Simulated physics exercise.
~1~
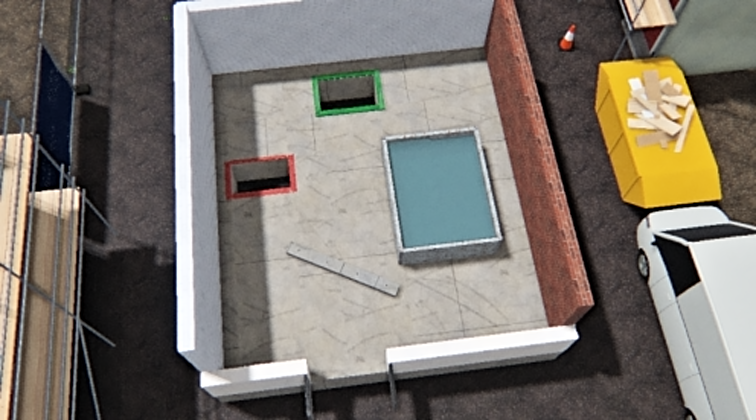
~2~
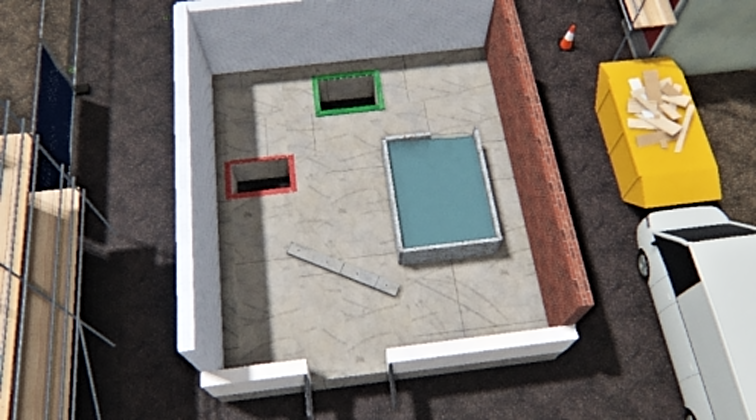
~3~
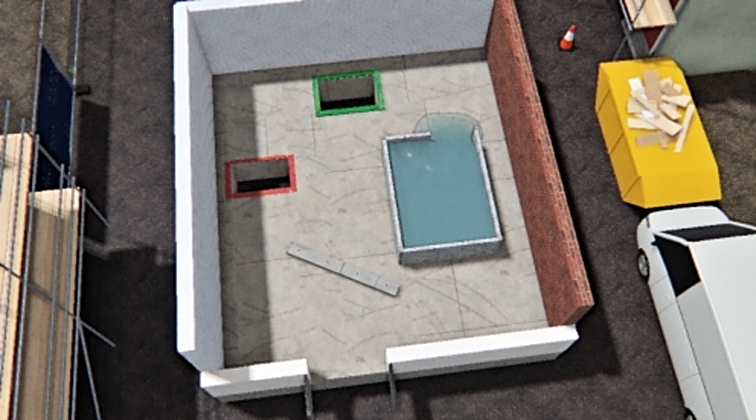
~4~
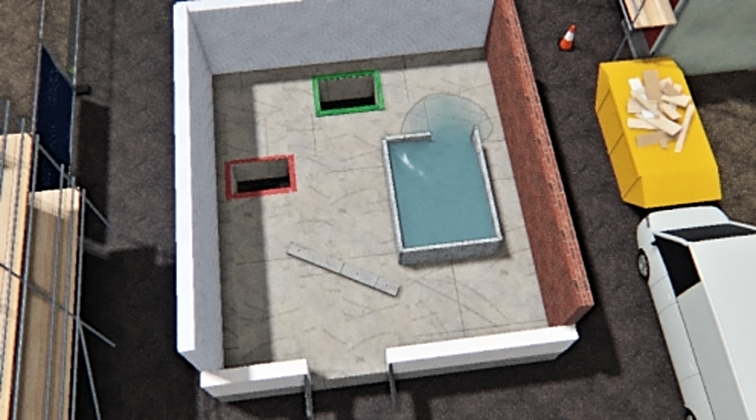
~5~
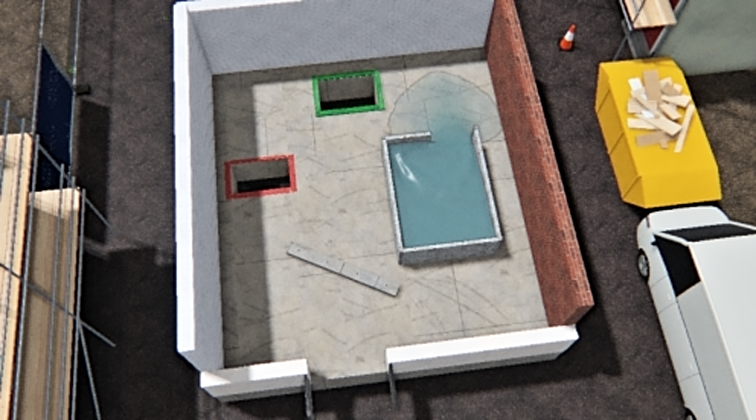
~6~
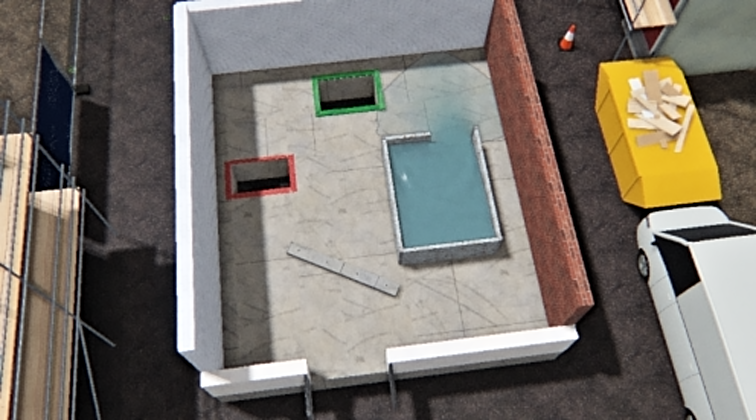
Water in a rectangular tank on a walled concrete slab starts out still, then pours through a gap that opens in the far side and spreads in a thin, rounded sheet across the floor toward the back wall.
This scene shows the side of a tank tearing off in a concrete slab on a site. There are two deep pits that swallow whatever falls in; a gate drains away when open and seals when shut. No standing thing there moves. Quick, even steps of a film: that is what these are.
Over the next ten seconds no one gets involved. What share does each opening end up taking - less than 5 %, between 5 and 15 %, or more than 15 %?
In order: Gate: The bottom band, red pit: The middle band, green pit: The top band.
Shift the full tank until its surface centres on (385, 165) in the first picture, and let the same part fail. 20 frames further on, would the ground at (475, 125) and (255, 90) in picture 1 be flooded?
Going point by point, I get drenched then drenched.
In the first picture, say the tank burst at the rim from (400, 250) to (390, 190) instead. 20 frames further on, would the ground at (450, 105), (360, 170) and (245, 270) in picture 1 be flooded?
Well, the first is missed by the spill, the next missed by the spill, the last hit by the spill.
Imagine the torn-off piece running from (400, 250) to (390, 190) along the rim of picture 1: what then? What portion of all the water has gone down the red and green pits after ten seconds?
The red pit takes 35 per cent and the green pit 0 per cent.
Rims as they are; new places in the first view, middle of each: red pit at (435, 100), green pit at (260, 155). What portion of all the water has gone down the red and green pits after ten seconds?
The red pit ends up with 60 per cent, the green pit with 0 per cent.
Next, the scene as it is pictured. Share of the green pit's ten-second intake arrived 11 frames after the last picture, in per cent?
It would be roughly 5 percent of the ten-second total.
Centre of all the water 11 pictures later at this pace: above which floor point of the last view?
The centre of mass sits at about (438, 158).
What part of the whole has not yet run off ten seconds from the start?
66 % or so.
A moment on, water covers 15 % of the floor; the gate 0 %, the red pit 0 %, the green pit 0 %.
Next, water covers 20 % of the floor; the gate 0 %, the red pit 0 %, the green pit 1 %.
Then, water covers 25 % of the floor; the gate 0 %, the red pit 0 %, the green pit 8 %.
Later, water covers 50 % of the floor; the gate 0 %, the red pit 2 %, the green pit 19 %.
In the end, water covers 75 % of the floor; the gate 0 %, the red pit 7 %, the green pit 26 %.
